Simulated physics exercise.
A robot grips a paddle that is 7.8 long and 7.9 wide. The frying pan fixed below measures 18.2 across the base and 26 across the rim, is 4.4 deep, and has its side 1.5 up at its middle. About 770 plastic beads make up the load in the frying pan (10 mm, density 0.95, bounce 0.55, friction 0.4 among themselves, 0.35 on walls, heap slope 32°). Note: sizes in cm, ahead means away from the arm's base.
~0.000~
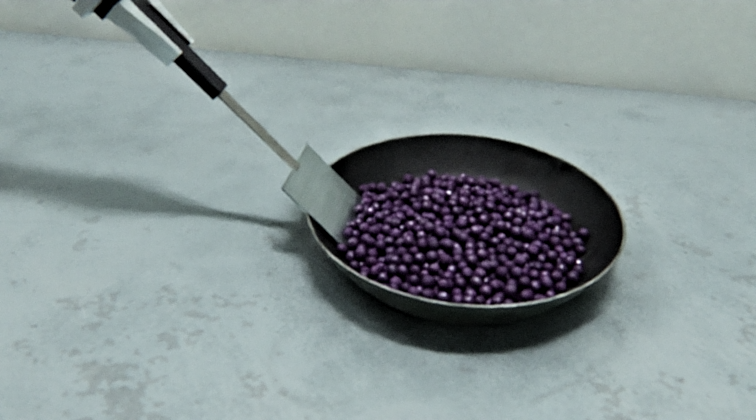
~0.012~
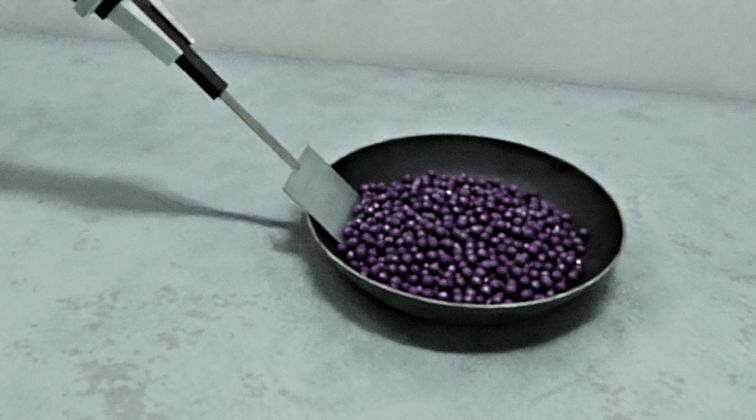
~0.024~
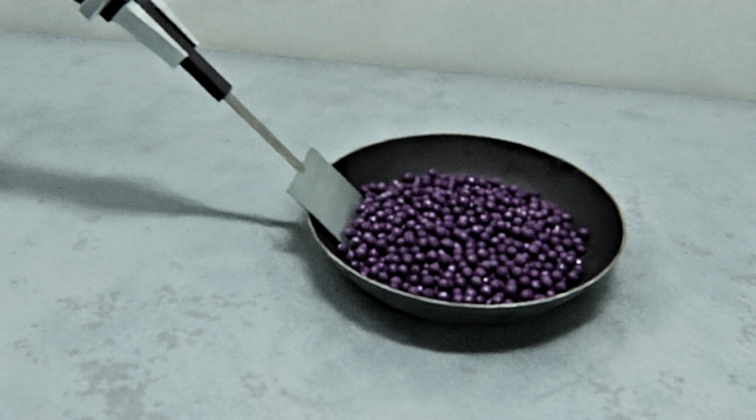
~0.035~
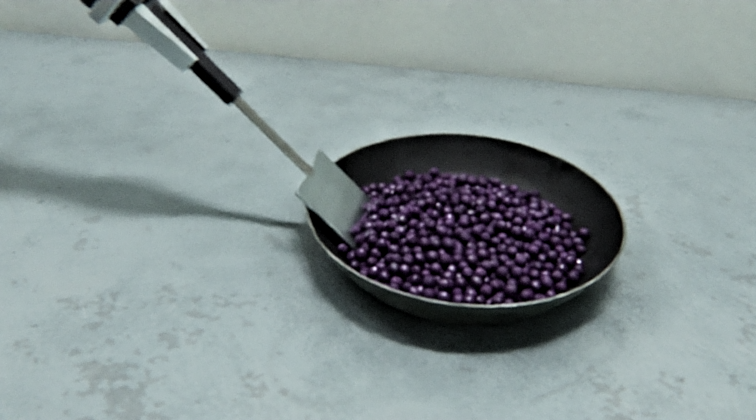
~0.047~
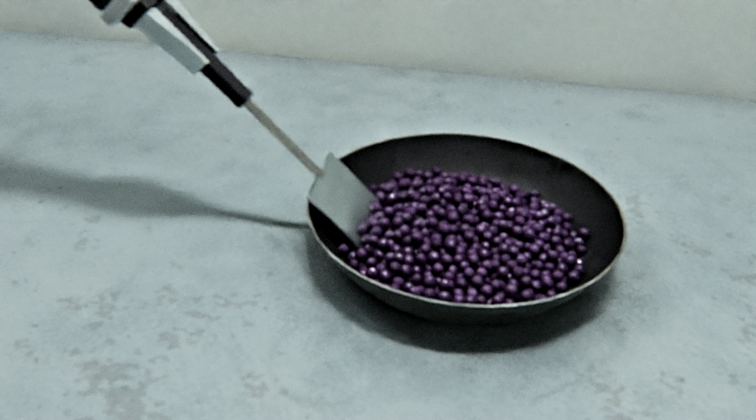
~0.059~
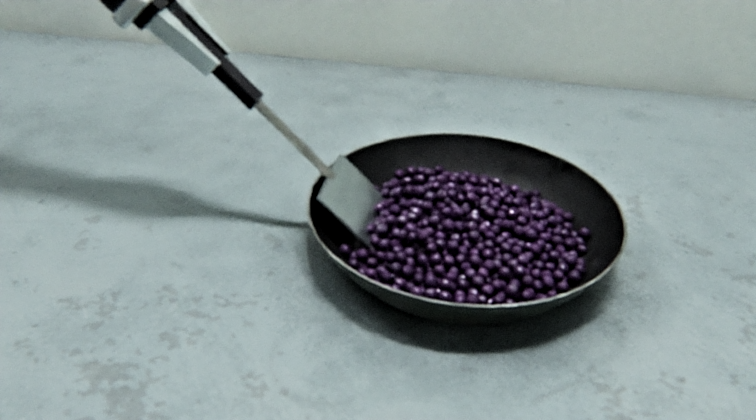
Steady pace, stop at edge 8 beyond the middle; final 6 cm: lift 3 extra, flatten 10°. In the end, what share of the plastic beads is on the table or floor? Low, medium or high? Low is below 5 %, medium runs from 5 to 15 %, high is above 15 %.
The share is medium, from 5 to 15 %.
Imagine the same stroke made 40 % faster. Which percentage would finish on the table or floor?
The share on the table or floor would be about 15 percent.
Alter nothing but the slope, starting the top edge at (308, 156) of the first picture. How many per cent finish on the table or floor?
I'd estimate close to 10 per cent.
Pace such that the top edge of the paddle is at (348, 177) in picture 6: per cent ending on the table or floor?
20 %.
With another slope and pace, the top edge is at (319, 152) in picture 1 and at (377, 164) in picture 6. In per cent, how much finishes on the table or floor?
Around 25 per cent finishes on the table or floor.
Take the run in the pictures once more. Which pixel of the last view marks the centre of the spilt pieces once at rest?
Centre of the spill: Approx. (748, 288).
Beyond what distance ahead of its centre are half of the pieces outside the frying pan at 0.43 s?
Roughly 18 cm.
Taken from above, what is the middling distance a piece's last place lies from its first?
I'd estimate close to 3 centimetres.
After 0.13 s, sloping 45°, highest piece 5 above the table; 769 in the frying pan.
After 0.19 s, sloping 42°, highest piece 6 above the table; 769 in the frying pan.
After 0.43 s, sloping 35°, highest piece 6 above the table; 704 in the frying pan, 60 on the table or floor, 5 on the blade or in flight.
After 1.48 s, sloping 35°, highest piece 5 above the table; 704 in the frying pan, 65 on the table or floor.
At rest, 704 in the frying pan, 65 on the table or floor. That is 8 % on the table or floor.
